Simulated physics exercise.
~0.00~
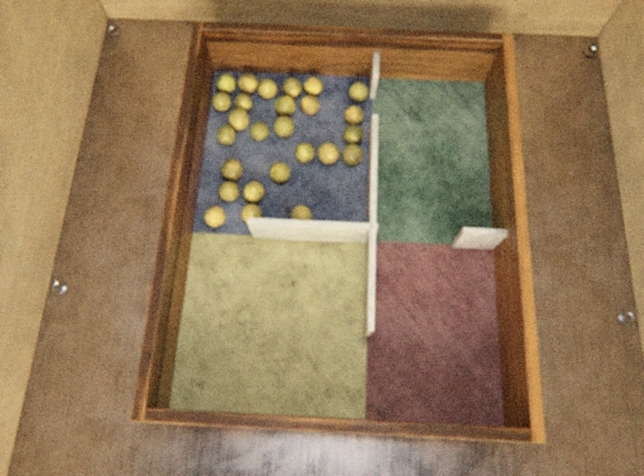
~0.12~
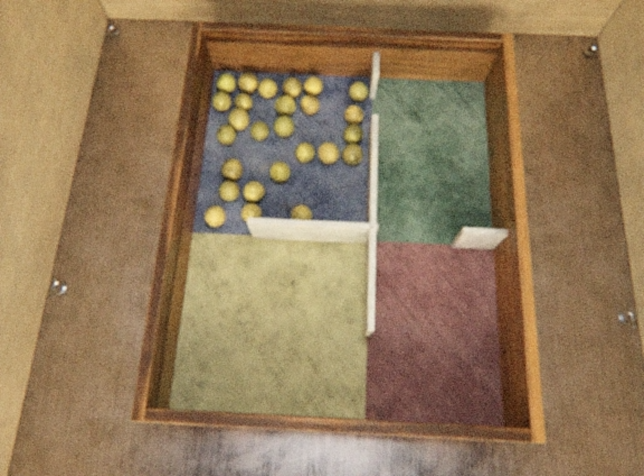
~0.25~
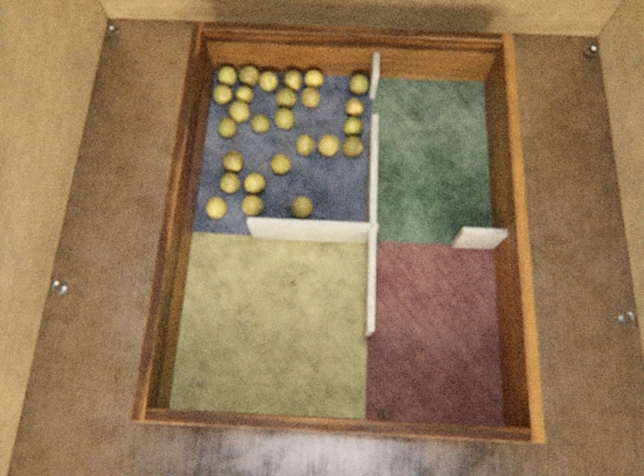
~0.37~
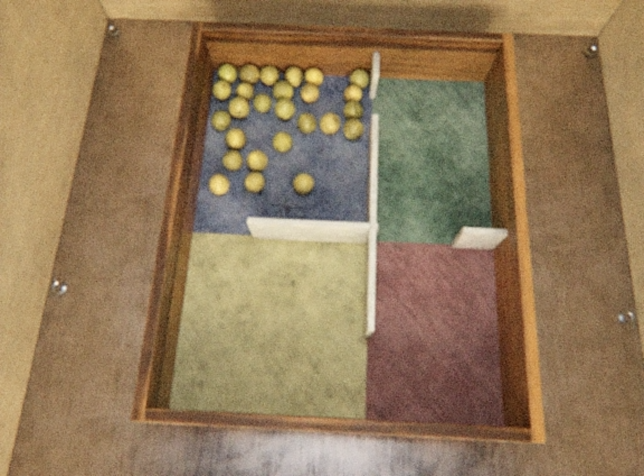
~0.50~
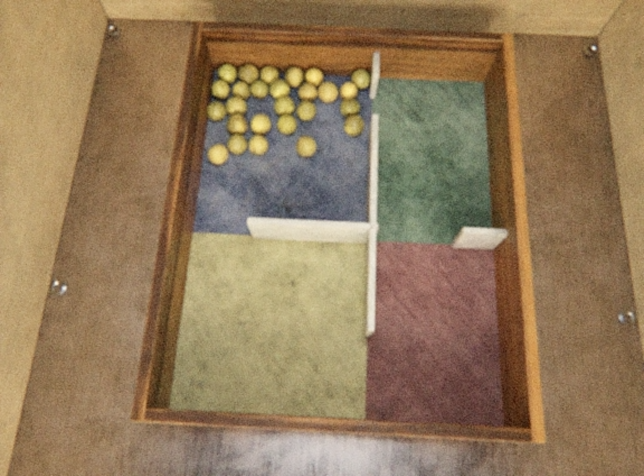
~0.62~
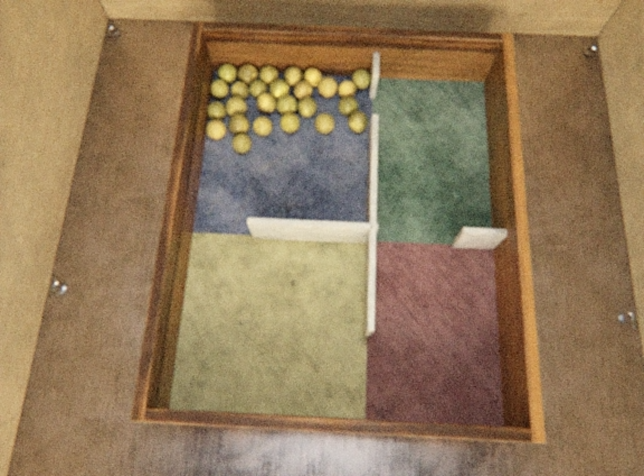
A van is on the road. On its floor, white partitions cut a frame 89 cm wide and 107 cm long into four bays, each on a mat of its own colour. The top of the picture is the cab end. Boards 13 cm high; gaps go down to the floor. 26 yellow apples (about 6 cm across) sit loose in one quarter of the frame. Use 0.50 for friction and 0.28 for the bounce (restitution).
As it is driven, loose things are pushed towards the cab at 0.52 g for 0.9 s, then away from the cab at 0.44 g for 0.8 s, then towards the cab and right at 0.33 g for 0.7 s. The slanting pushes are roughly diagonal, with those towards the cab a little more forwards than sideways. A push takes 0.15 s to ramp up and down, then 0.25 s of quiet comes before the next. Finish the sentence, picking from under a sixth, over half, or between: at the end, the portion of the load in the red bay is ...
At the end that portion is less than one sixth.
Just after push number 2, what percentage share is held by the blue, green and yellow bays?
Blue 60, green 0, yellow 30 %.
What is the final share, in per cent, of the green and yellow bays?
Green 0 %, yellow 30 %.
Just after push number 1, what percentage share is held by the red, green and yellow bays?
Red 0, green 0, yellow 0 %.
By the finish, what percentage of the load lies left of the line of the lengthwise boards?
It comes to around 90 percent.
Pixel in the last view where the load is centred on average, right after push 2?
Centred roughly on pixel (273, 256).
After push 1 (1.14 s), 25 in the blue bay and 1 in the green bay.
After push 2 (2.19 s), 1 in the red bay, 16 in the blue bay and 9 in the yellow bay.
After push 3 (3.14 s), 1 in the red bay, 15 in the blue bay, 1 in the green bay and 9 in the yellow bay.
When it is over (at 3.76 s), 1 in the red bay, 15 in the blue bay, 1 in the green bay and 9 in the yellow bay. Asked share, 1 of 26, 4 per cent.
